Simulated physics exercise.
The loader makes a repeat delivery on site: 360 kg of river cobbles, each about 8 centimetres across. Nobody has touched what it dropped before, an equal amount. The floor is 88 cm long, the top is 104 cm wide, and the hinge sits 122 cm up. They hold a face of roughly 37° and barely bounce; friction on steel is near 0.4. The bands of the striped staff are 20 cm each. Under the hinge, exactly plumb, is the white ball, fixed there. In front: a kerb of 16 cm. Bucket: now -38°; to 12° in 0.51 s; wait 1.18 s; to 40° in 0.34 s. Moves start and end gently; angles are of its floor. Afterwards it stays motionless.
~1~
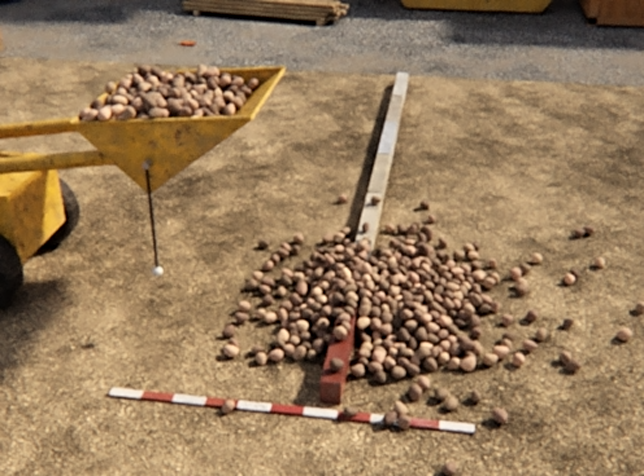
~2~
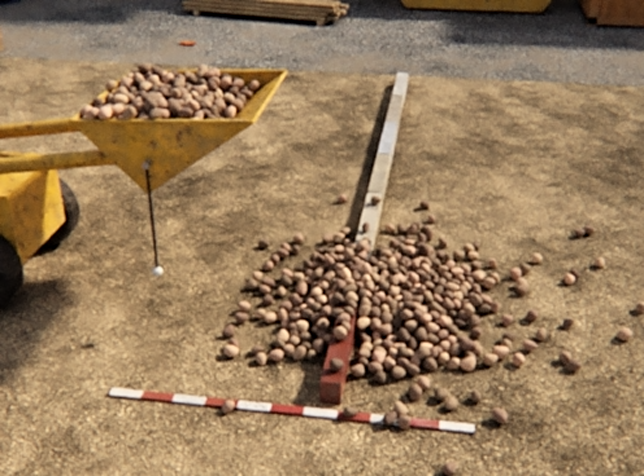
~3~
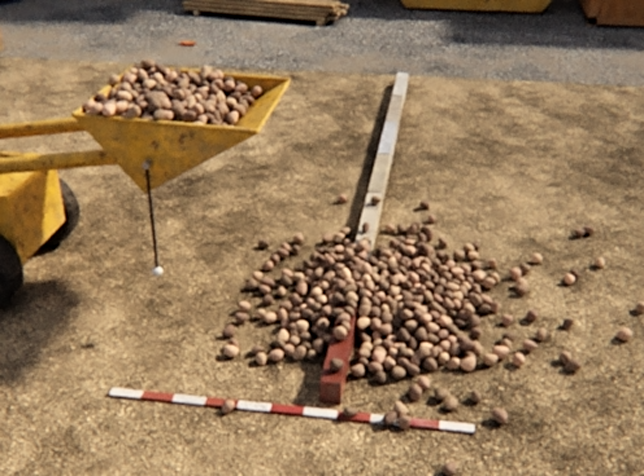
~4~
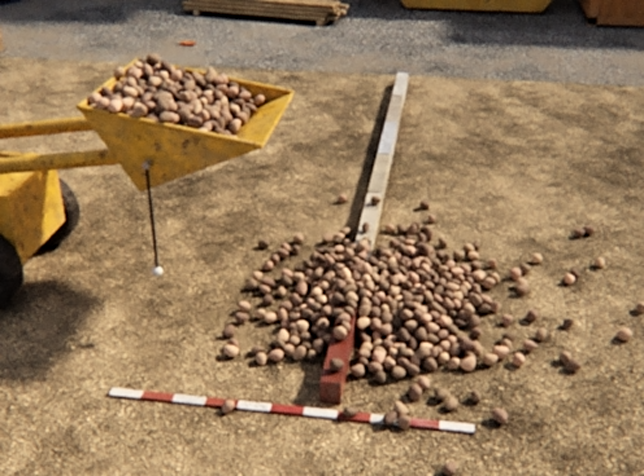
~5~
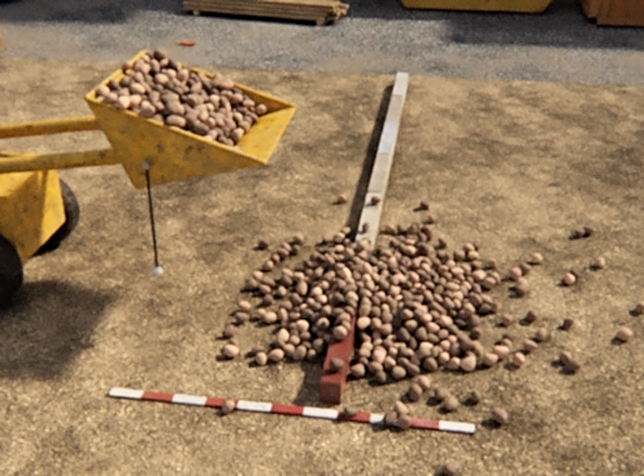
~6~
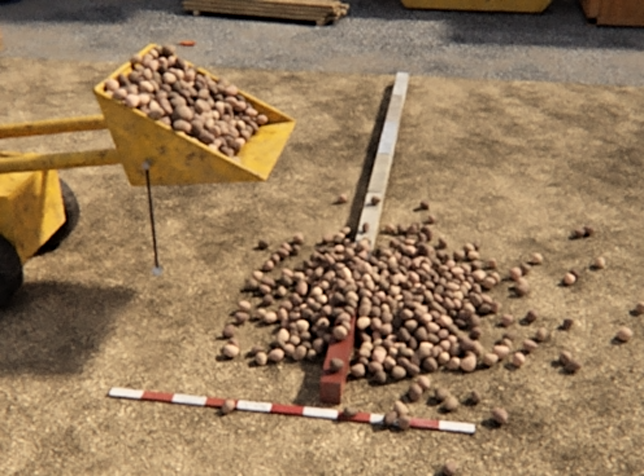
A sandy yard with a grey strip of paving along its far edge is seen from above at an angle. A yellow loader at left holds up a bucket of brownish stones, a white ball beneath it, while more stones lie heaped over a long grey kerb with a red near end, behind a red-and-white striped staff. The bucket gradually tilts forward, its right lip dipping and its back rising, while the heap and the camera stay still.
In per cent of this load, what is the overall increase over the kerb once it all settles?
7 out of 100, about.
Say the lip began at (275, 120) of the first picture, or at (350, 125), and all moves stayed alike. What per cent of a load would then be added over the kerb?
I'd guess close to 20 per cent first and close to 80 per cent second.
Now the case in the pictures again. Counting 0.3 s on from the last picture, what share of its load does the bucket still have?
It keeps some 100 percent of its load.
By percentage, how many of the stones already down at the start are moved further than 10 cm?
5 per cent.
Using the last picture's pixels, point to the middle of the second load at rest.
(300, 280).
Then, 0.1 s after the last picture the floor is at 6°; in per cent of one load, 100 in the bucket, 34 on this side of the kerb, 66 over the kerb; the foremost stones are at (593, 278).
Then, 0.3 s after the last picture the floor is at 12°; in per cent of one load, 100 in the bucket, 35 on this side of the kerb, 66 over the kerb; the foremost stones are at (593, 278).
Then, 2.2 s after the last picture the floor is at 40°; in per cent of one load, 10 in the bucket, 118 on this side of the kerb, 73 over the kerb; the foremost stones are at (593, 278).
Then, 4.7 s after the last picture the floor is at 40°; in per cent of one load, 0 in the bucket, 127 on this side of the kerb, 73 over the kerb; the foremost stones are at (593, 278). Net gain over the kerb, 7.
